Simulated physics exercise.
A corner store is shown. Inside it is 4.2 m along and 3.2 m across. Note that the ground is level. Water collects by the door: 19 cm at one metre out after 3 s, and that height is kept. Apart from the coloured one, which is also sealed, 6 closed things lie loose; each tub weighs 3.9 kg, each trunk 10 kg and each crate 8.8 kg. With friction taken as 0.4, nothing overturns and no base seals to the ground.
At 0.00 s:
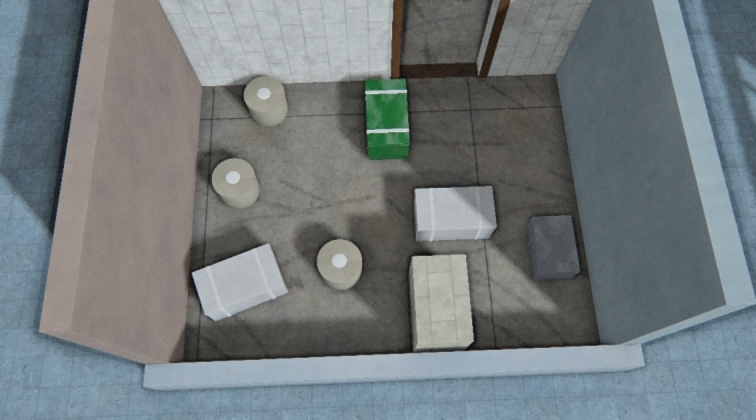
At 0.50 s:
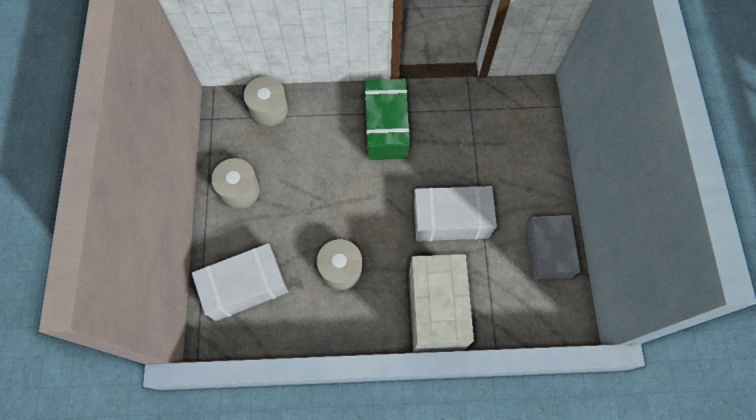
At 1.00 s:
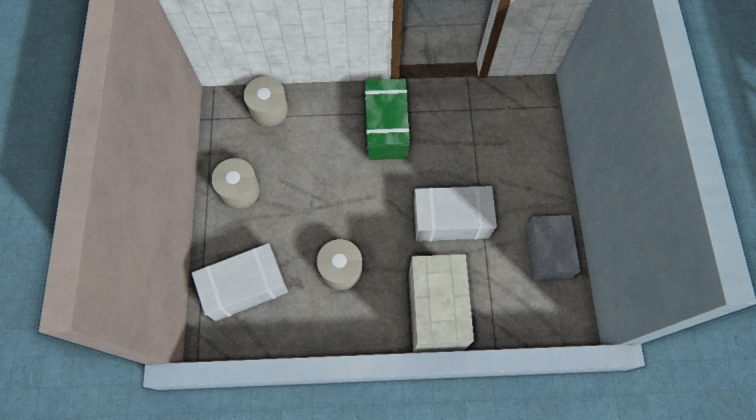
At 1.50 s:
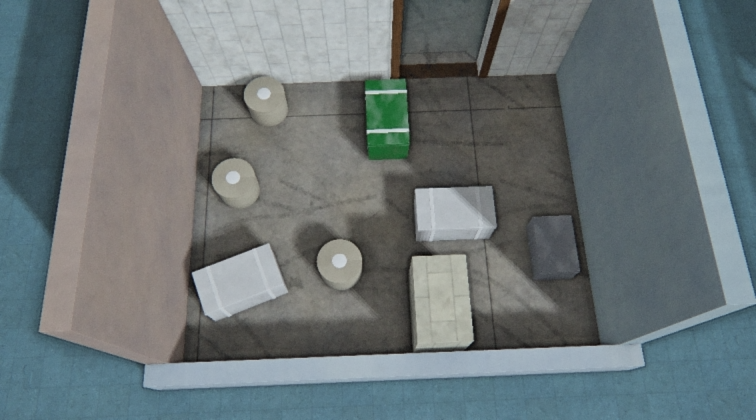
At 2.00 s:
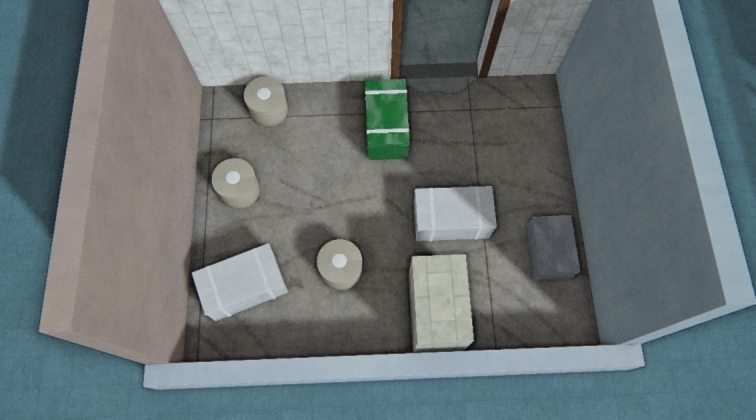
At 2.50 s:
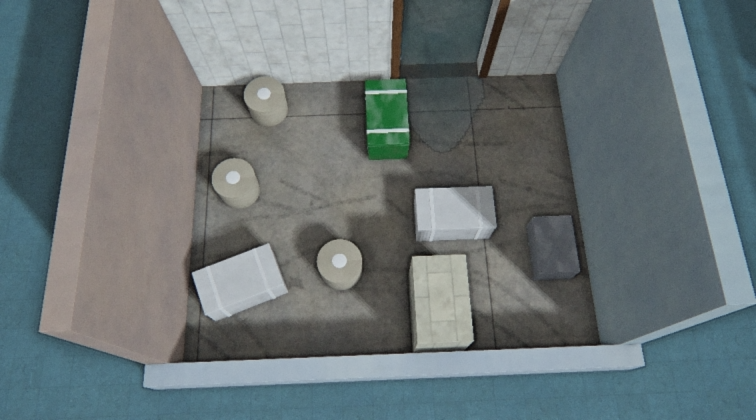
Water creeping through a doorway and spreading onto the floor beside a green trunk, while the scattered boxes and drums stay still.
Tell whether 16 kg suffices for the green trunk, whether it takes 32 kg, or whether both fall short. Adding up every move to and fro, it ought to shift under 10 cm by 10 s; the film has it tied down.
Heavier.
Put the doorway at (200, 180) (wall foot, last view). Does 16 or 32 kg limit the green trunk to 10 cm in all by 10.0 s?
I'd say neither one will work.
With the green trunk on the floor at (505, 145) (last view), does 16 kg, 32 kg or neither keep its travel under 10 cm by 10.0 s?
Well, must use the heavier.
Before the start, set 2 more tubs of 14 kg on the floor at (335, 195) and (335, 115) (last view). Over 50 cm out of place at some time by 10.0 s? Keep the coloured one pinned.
Below, below.
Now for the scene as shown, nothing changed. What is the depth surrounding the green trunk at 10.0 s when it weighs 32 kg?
5 cm, roughly.
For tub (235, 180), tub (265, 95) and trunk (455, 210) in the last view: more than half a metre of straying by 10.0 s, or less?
Reading the three in turn gives not surpassed, not surpassed and surpassed.
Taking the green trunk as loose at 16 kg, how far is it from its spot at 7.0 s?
Roughly 40 cm.
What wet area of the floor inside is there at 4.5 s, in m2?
Some 6.5 m2 of it.
After 3.5 s the green trunk would be 4 cm from its start with 16 kg and 0 cm from its start with 32 kg; 4 cm of water round it then.
After 4.5 s the green trunk would be 39 cm from its start with 16 kg and 0 cm from its start with 32 kg; 4 cm of water round it then.
After 7.0 s the green trunk would be 42 cm from its start with 16 kg and 0 cm from its start with 32 kg; 4 cm of water round it then.
After 10.0 s the green trunk would be 42 cm from its start with 16 kg and 0 cm from its start with 32 kg; 5 cm of water round it then.
